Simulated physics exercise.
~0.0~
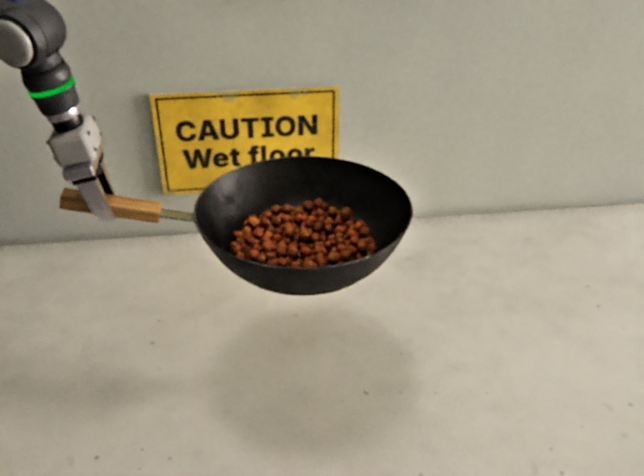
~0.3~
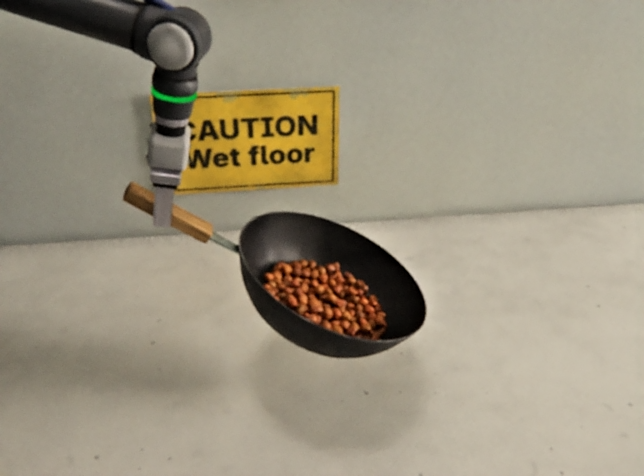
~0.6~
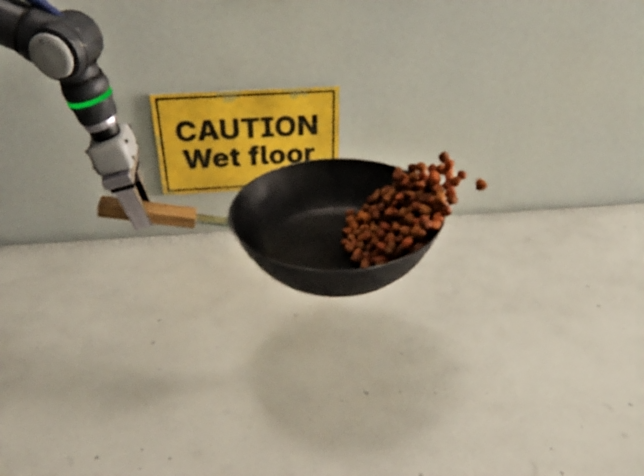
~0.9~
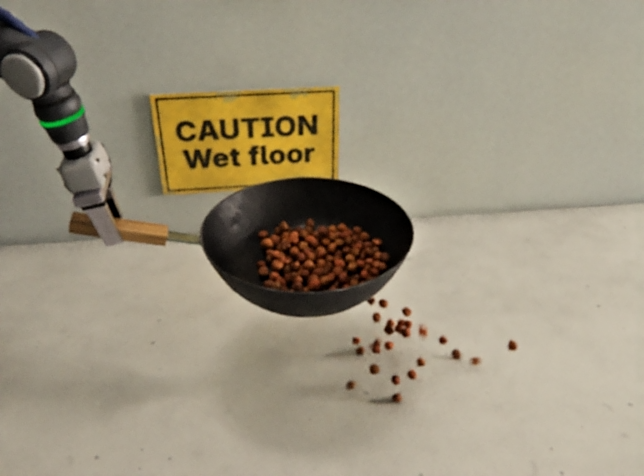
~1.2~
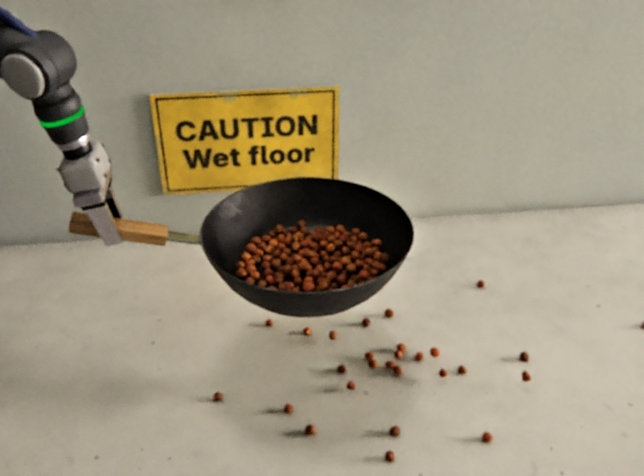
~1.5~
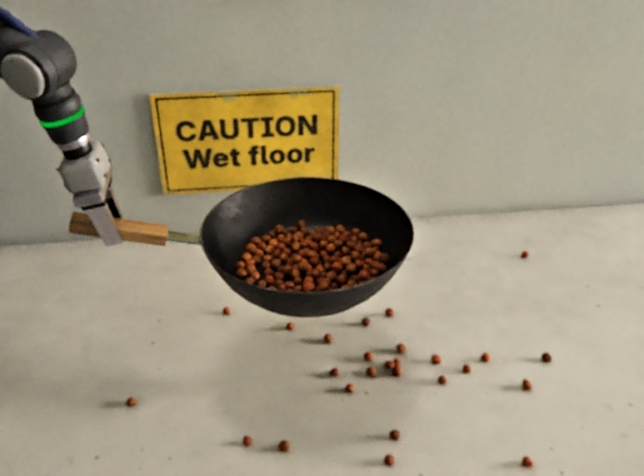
Hazelnuts spilling over the right side of a black frying pan as a robot arm tosses them, scattering some across the floor.
